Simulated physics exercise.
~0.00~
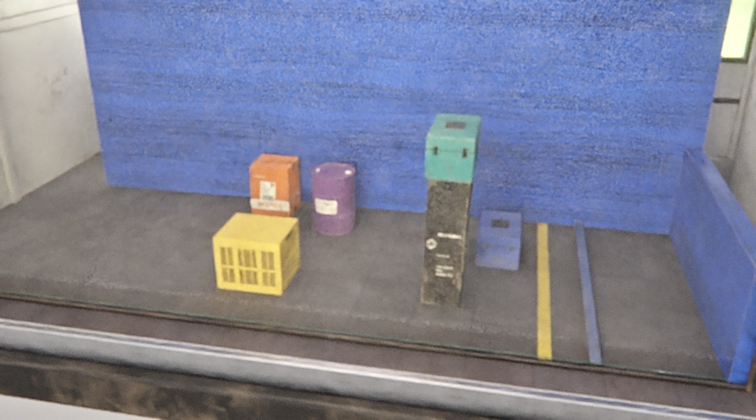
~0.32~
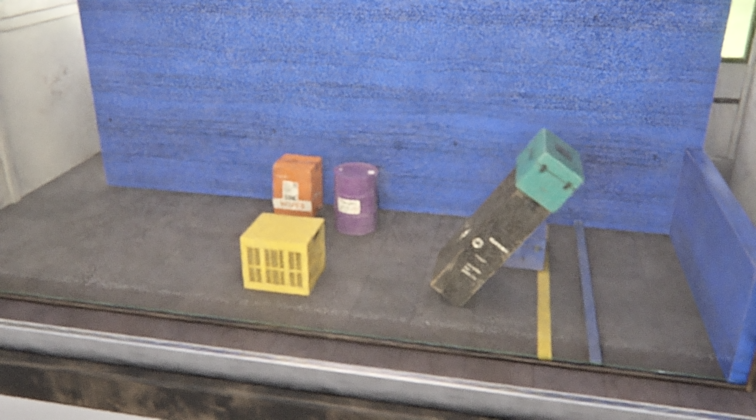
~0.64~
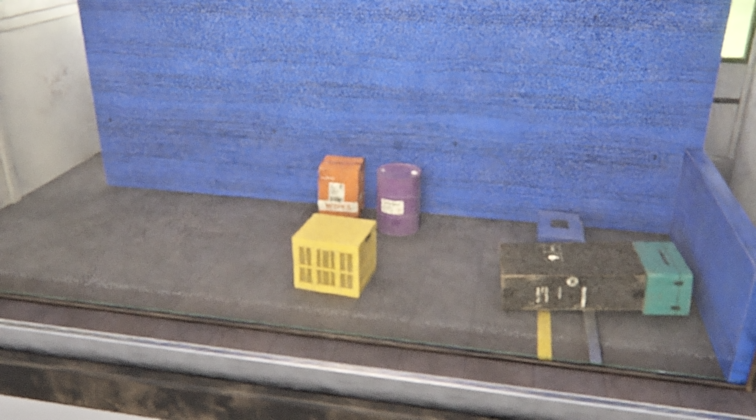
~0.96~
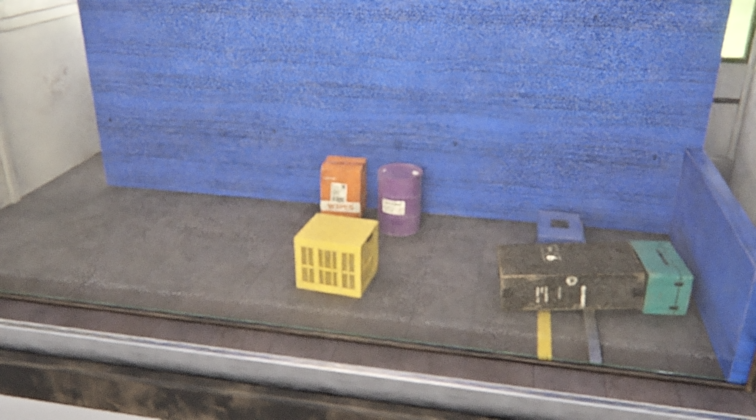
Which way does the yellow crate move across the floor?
The yellow crate slides to the right, coming to rest before it reaches the yellow line.
